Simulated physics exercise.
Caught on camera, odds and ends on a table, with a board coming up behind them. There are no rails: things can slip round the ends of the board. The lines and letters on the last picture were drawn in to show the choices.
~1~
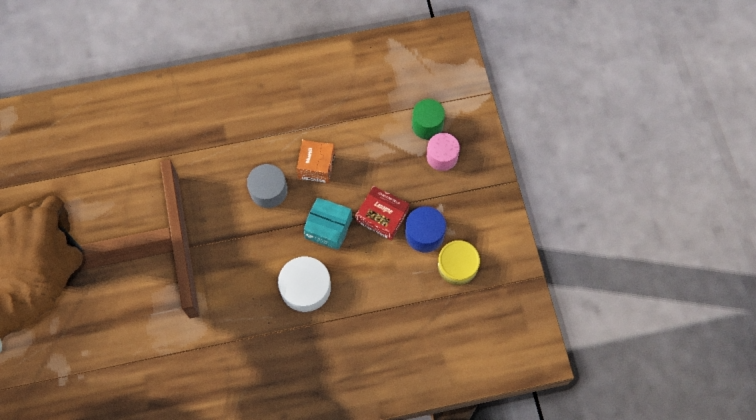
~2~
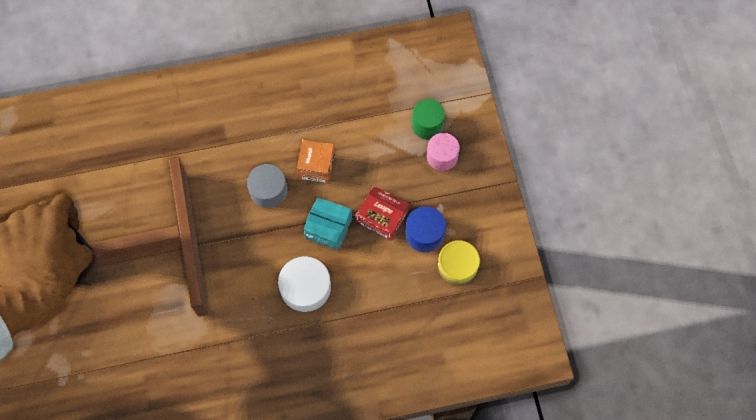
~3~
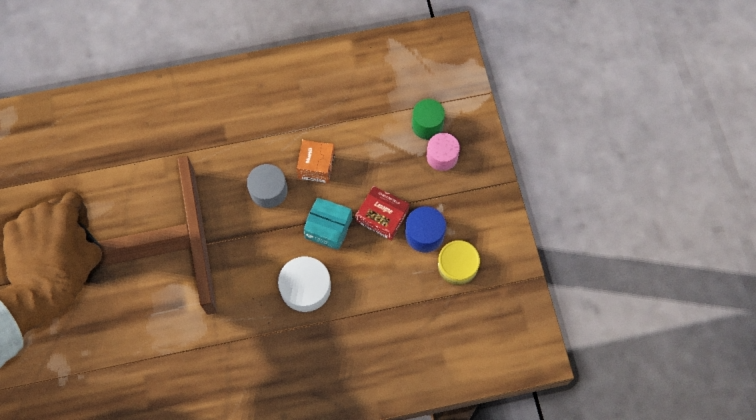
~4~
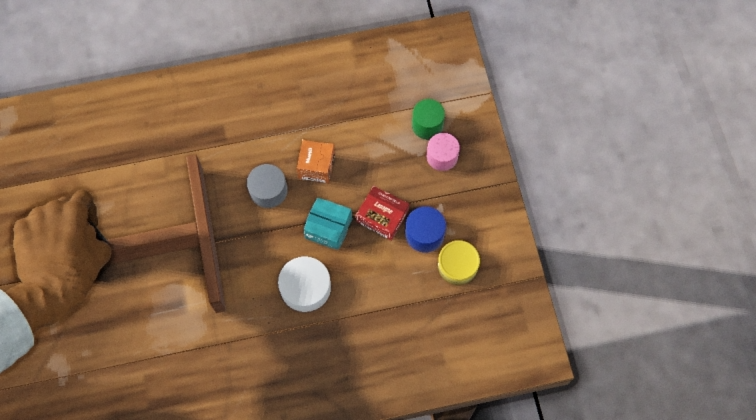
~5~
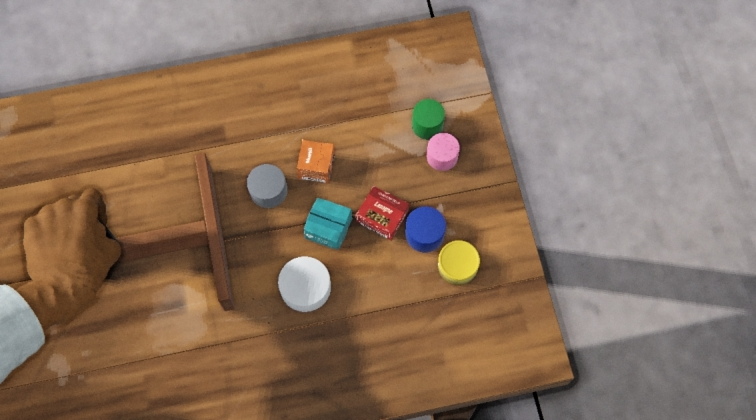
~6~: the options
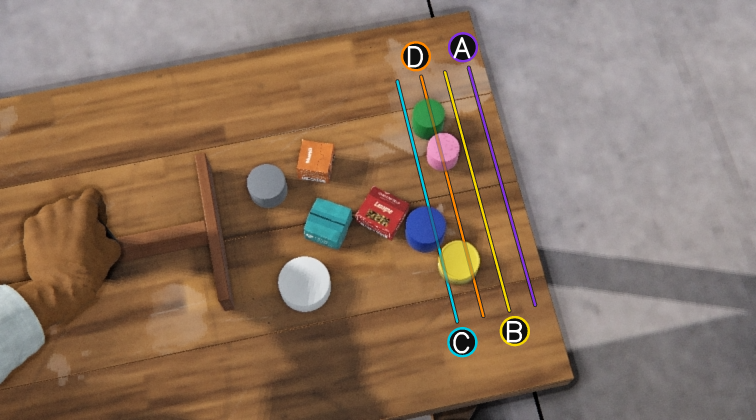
Gloved hand sliding a wooden board on a handle rightward across a table toward a still cluster of colourful pots and packets.
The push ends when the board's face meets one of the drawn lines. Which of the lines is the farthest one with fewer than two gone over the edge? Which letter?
No second one falls up to D.
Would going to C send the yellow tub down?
By then, no.
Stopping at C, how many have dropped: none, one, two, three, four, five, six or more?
By then, none.
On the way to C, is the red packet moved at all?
By then, yes.
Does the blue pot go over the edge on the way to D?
No.
On the copy, A at (500, 181); B at (476, 186); C at (426, 196); D at (451, 191).
On D. First, board (297, 207); white tin (343, 276); orange packet (337, 155).
Then, board (383, 190); yellow tub (474, 263); red packet (444, 186).
Finally, board (448, 177); red packet (507, 173); yellow tub (532, 268); none fallen.
By contrast, A drops nine; B drops five; C is within the limit but short.
